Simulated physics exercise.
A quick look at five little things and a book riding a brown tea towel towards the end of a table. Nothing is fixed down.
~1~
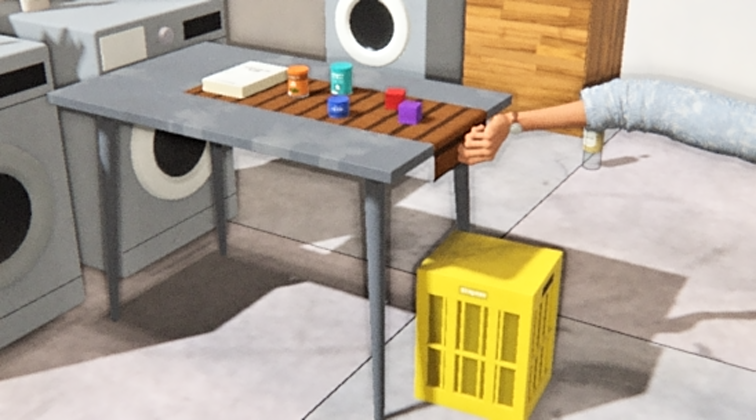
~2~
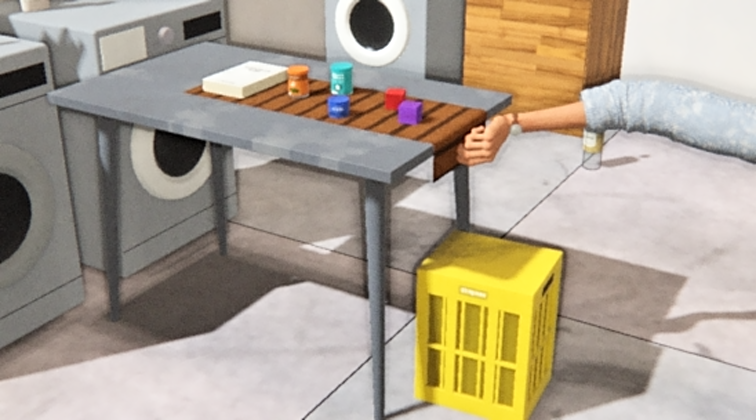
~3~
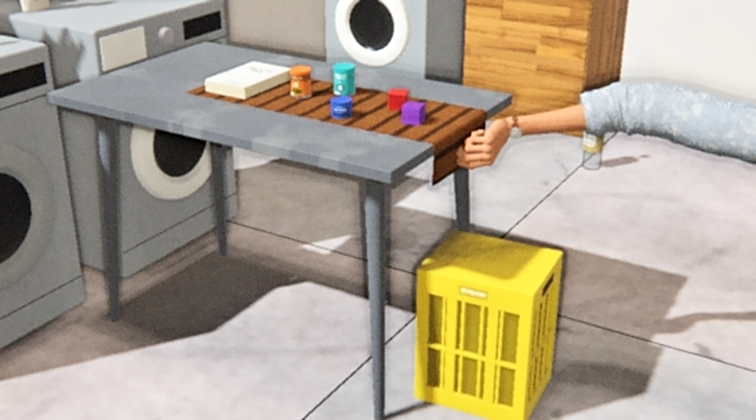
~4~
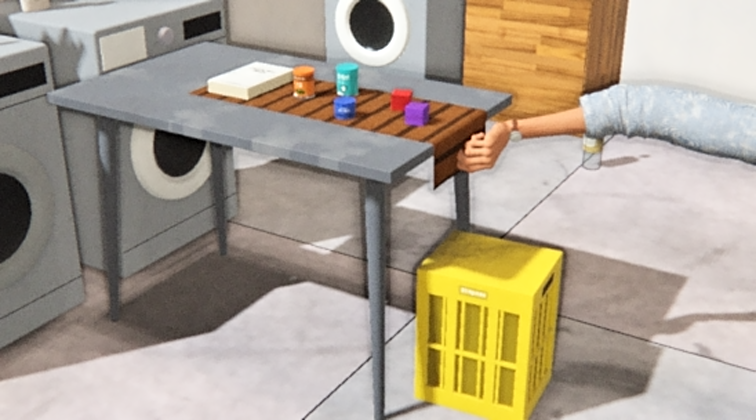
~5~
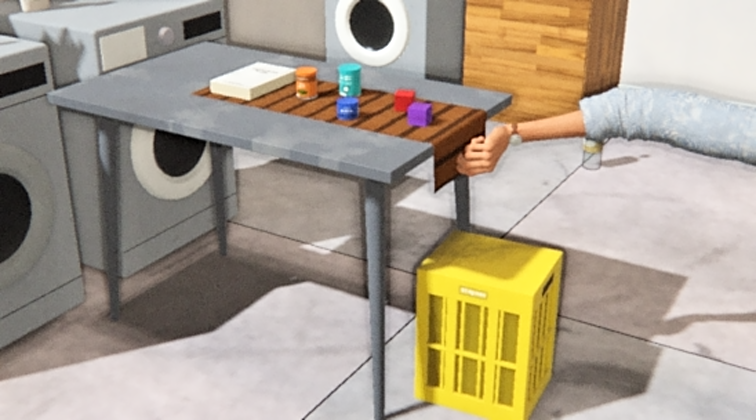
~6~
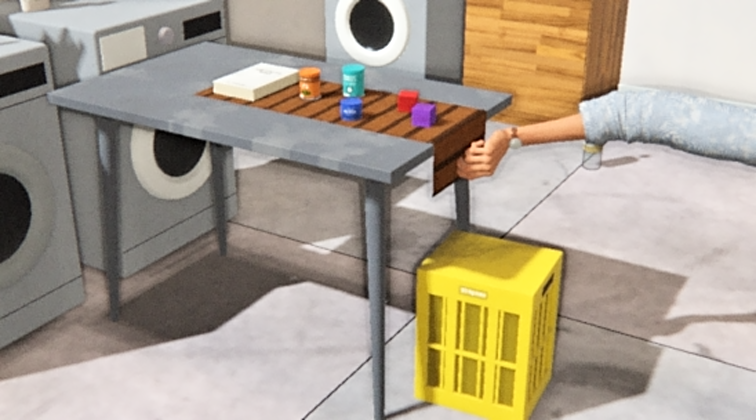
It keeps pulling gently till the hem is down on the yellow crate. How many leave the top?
Over the edge go two.
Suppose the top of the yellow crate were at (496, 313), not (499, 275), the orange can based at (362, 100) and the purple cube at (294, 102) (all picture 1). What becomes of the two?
The orange can comes down; the purple cube stays on.
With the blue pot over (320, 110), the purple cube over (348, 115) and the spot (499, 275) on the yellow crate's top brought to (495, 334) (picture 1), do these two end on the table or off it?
The blue pot is carried off, the purple cube drops off.
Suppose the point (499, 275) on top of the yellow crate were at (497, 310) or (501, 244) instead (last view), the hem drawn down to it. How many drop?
In that case 3 and 1.
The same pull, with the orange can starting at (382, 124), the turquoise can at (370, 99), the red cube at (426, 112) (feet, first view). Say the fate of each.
The orange can drops off; the turquoise can remains up; the red cube drops off.
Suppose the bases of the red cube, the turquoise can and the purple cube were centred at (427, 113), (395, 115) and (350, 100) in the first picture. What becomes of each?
The red cube goes over, the turquoise can falls, the purple cube survives.
Soon after, hem near (460, 210); all still up.
Then, hem on the crate; purple cube and red cube gone.
At rest, hem on the crate; purple cube and red cube gone. The table loses two.
